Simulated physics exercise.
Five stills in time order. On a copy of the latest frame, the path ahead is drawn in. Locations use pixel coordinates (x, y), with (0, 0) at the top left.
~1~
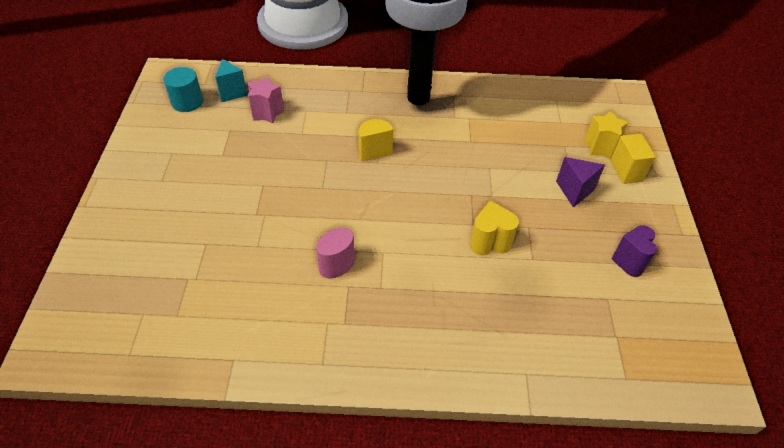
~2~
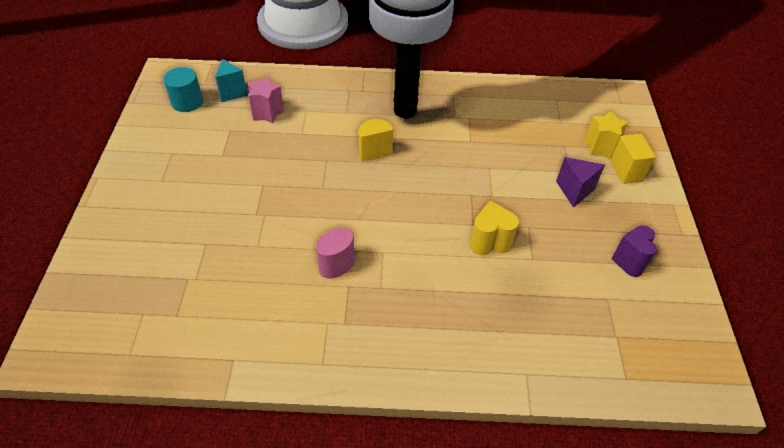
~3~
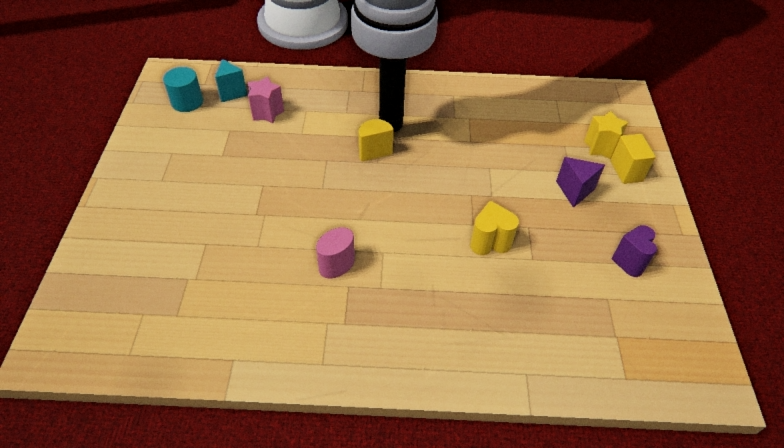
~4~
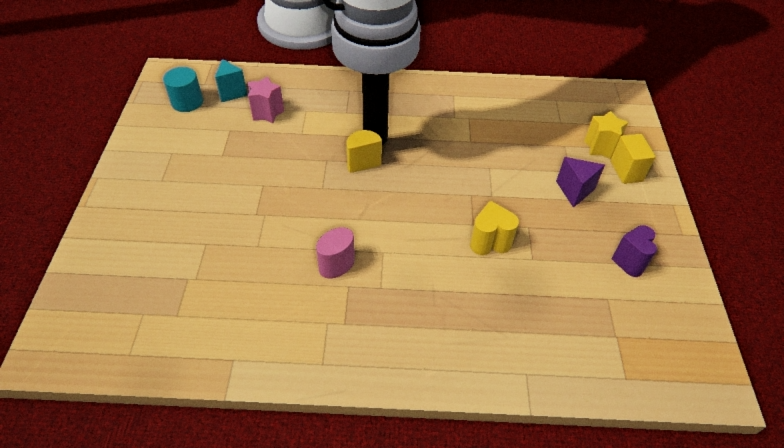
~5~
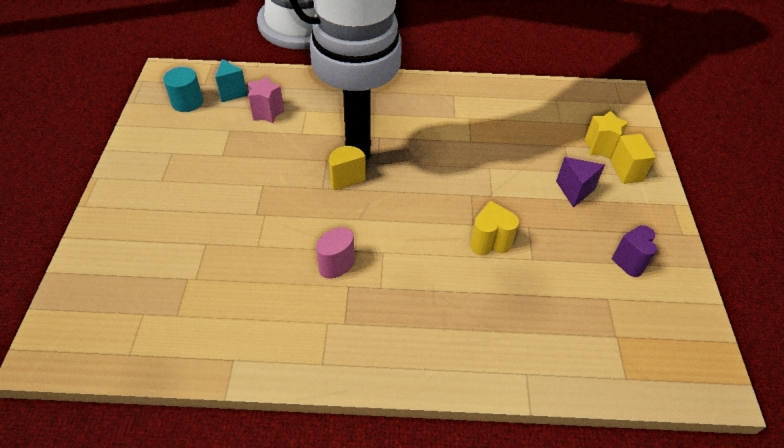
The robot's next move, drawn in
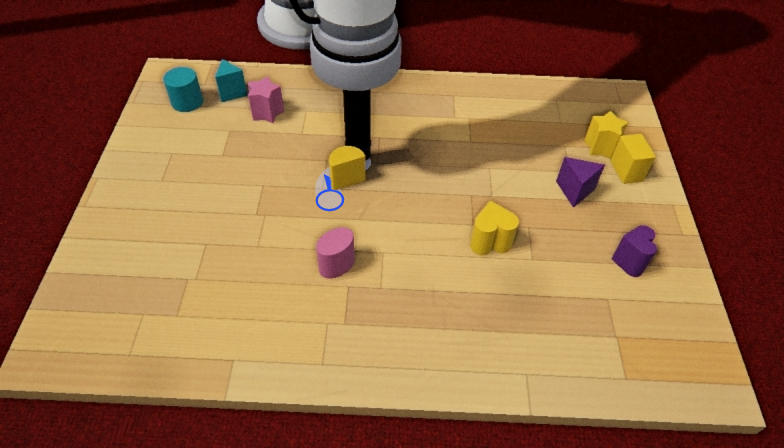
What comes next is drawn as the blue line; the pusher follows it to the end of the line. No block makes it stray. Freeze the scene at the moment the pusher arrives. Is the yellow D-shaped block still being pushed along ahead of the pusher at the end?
I'd say yes.
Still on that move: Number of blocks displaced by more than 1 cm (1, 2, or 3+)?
The result: One block.
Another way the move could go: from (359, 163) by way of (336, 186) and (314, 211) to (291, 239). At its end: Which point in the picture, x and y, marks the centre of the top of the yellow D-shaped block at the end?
It sits at (269, 235).
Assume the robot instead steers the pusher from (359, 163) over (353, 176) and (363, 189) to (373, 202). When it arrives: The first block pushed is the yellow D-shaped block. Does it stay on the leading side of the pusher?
Left aside or behind.
The drawn path runs from (359, 163) over (341, 171) and (329, 184) to (330, 200).
On the path given first. Halfway along, pusher at (332, 169); yellow D-shaped block at (327, 172), turned 25° anticlockwise.
At the end, pusher at (329, 192); yellow D-shaped block at (319, 196).
